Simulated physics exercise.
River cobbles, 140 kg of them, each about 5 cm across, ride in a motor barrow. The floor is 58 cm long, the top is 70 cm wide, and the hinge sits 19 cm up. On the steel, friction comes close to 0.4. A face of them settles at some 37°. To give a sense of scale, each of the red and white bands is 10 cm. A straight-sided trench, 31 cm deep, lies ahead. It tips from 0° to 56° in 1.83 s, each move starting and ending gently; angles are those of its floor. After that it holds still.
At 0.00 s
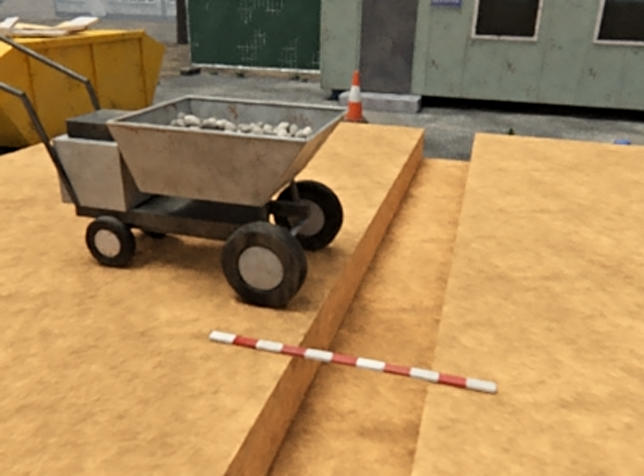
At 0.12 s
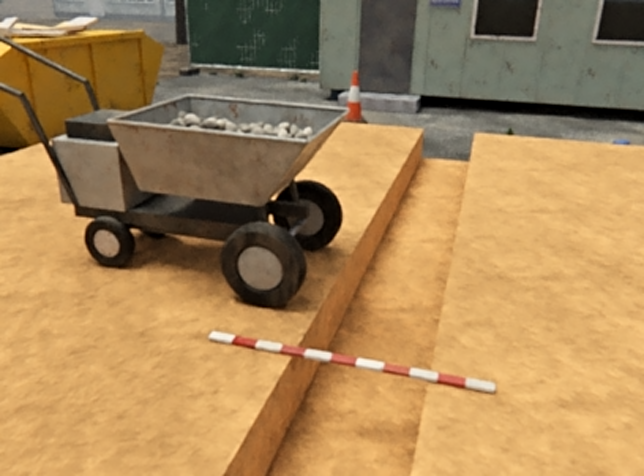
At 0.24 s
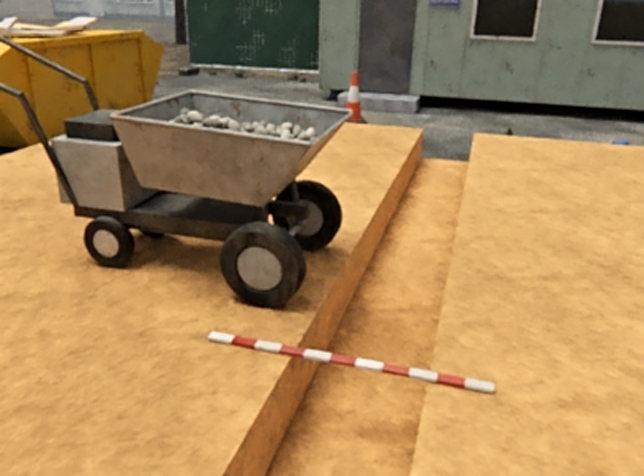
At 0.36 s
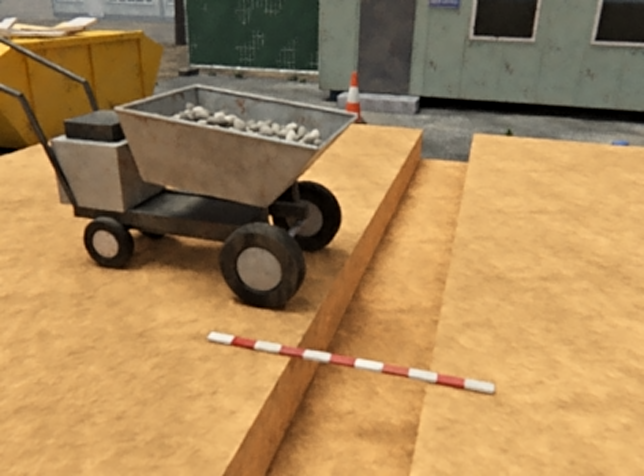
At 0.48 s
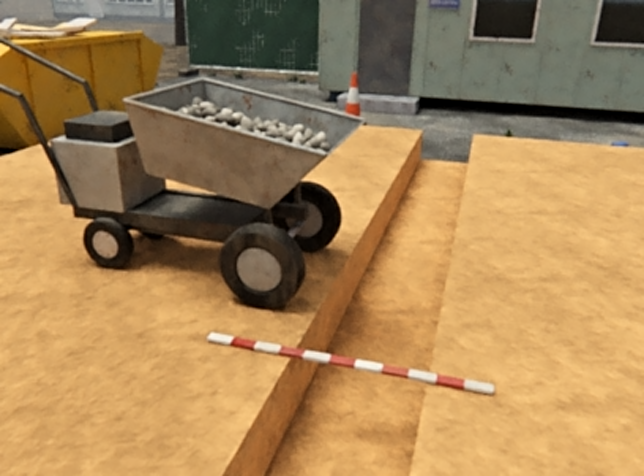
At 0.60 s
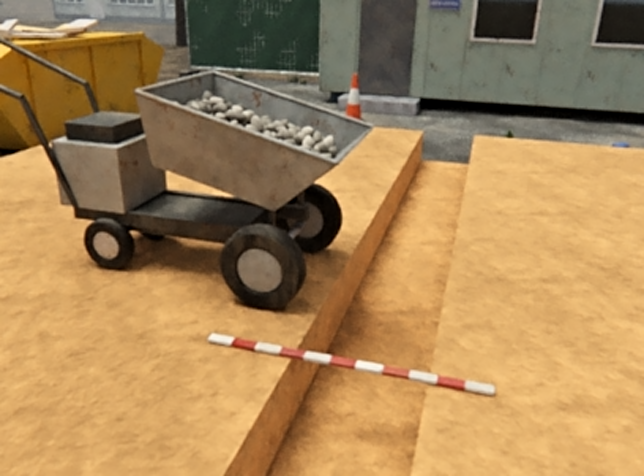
Metal skip of grey stones on a wheeled barrow slowly tilting down to the right beside a trench and striped pole.
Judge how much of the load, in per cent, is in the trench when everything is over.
I judge it at about 25 per cent.
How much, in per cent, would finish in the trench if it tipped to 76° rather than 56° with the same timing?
Expect roughly 65 per cent.
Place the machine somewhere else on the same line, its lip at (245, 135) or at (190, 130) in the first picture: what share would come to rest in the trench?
About 35 and 25 per cent.
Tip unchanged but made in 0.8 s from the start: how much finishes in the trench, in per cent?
With that change, it comes to around 20 per cent.
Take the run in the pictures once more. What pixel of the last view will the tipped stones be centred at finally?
(422, 347).
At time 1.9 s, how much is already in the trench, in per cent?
By that moment, roughly 5 per cent of the load.
After 1.4 s the floor is at 47°; 100 % in the skip; the foremost stones are at (375, 204).
After 1.9 s the floor is at 56°; 94 % in the skip, 5 % in the trench, 1 % past the trench; the foremost stones are at (460, 285).
After 2.3 s the floor is at 56°; 82 % in the skip, 12 % in the trench, 6 % past the trench; the foremost stones are at (513, 295).
After 4.2 s the floor is at 56°; 65 % in the skip, 25 % in the trench, 10 % past the trench; the foremost stones are at (579, 307).
